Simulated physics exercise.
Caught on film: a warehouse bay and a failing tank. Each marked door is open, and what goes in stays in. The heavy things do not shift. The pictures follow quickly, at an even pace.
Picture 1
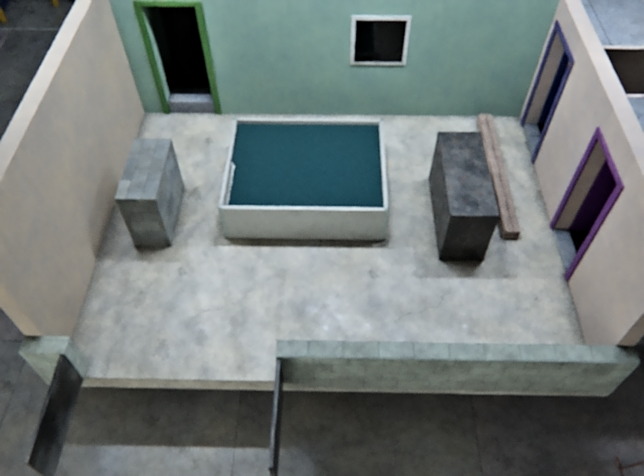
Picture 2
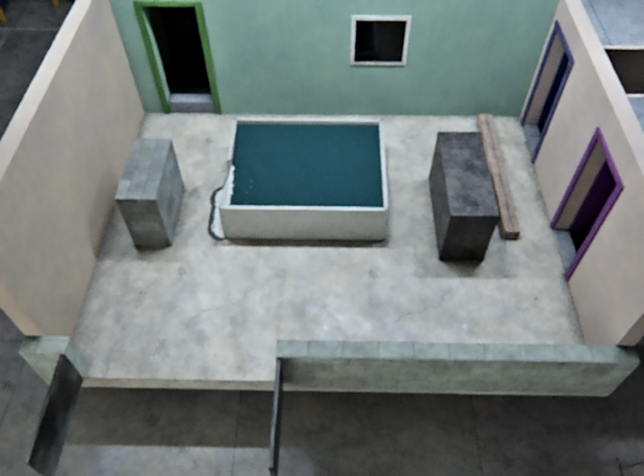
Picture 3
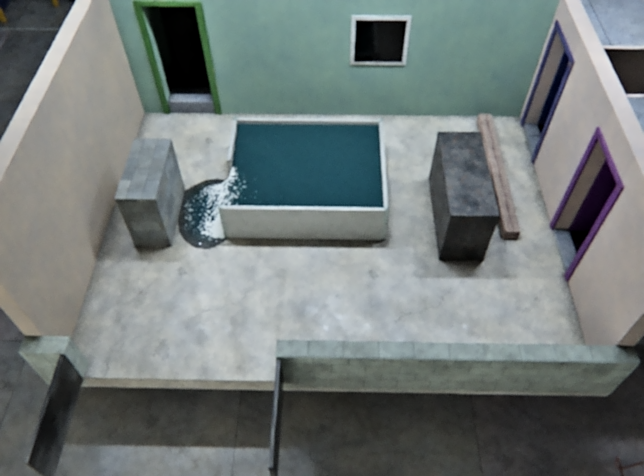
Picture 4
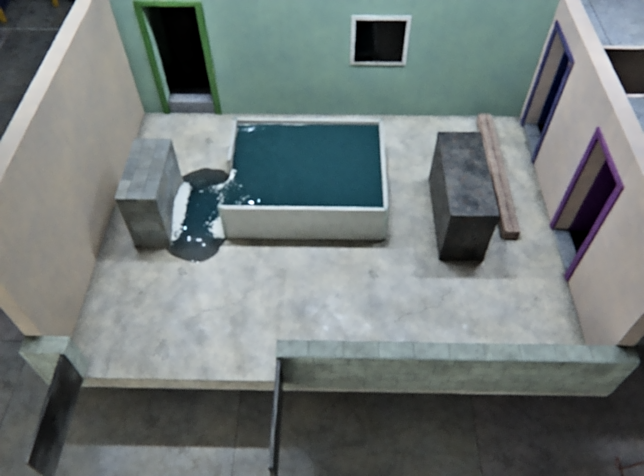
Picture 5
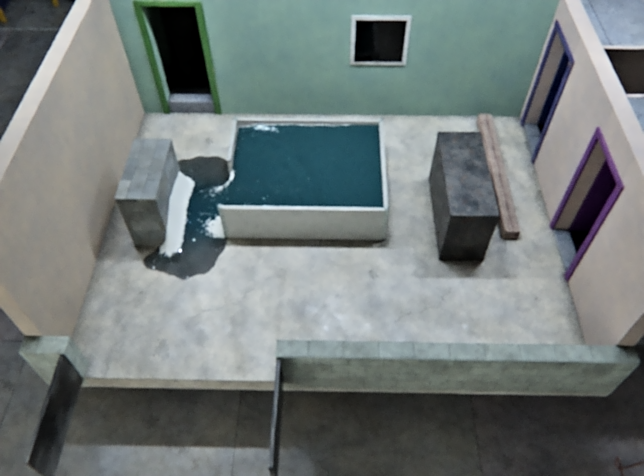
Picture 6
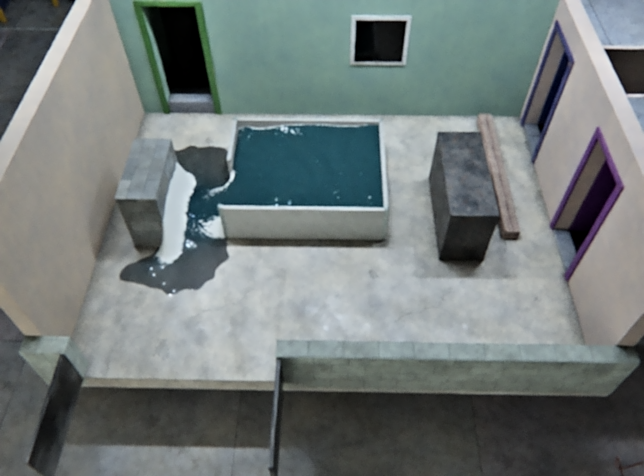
A water tank leaks from its left side, and water spreads around the left block.
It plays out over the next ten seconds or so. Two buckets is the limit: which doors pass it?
One by one: The blue door stays under that; the green door stays under that; the purple door stays under that.
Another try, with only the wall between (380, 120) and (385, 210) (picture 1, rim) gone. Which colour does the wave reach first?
The door marked blue.
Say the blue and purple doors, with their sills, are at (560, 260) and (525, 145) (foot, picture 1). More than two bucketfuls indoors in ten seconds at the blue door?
Blue door takes less.
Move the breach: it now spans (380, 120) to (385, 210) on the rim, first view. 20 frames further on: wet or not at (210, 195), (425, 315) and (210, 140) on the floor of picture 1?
One after the other: Free of water, awash, dry.
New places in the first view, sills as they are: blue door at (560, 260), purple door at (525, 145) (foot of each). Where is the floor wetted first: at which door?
It is the green door.
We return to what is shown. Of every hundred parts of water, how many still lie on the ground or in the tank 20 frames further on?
I make it 86 per cent.
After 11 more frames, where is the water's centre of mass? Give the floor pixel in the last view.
Roughly at (270, 199).
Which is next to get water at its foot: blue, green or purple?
First comes the one in green.
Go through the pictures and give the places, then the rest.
In the first picture, the water tank at (306, 164) is whole and still.
In the second picture, water pours out at (230, 202) and has run to a hidden place.
In the third picture, the front is at (187, 197), out from the gap at (231, 204).
In the fourth picture, the front is at a hidden place, out from the gap at (231, 205).
In the fifth picture, the front is at a hidden place, out from the gap at (231, 204).
In the sixth picture, the front is at a hidden place, out from the gap at (231, 204).
A moment on, water covers 25 % of the floor; the blue door not reached, the green door wet at the sill, nothing in, the purple door not reached.
Next, water covers 35 % of the floor; the blue door not reached, the green door wet at the sill, nothing in, the purple door not reached.
Then, water covers 45 % of the floor; the blue door not reached, the green door wet at the sill, nothing in, the purple door not reached.
Later, water covers 60 % of the floor; the blue door wet at the sill, nothing in, the green door wet at the sill, nothing in, the purple door not reached.
In the end, water covers 75 % of the floor; the blue door wet at the sill, nothing in, the green door wet at the sill, nothing in, the purple door wet at the sill, nothing in.
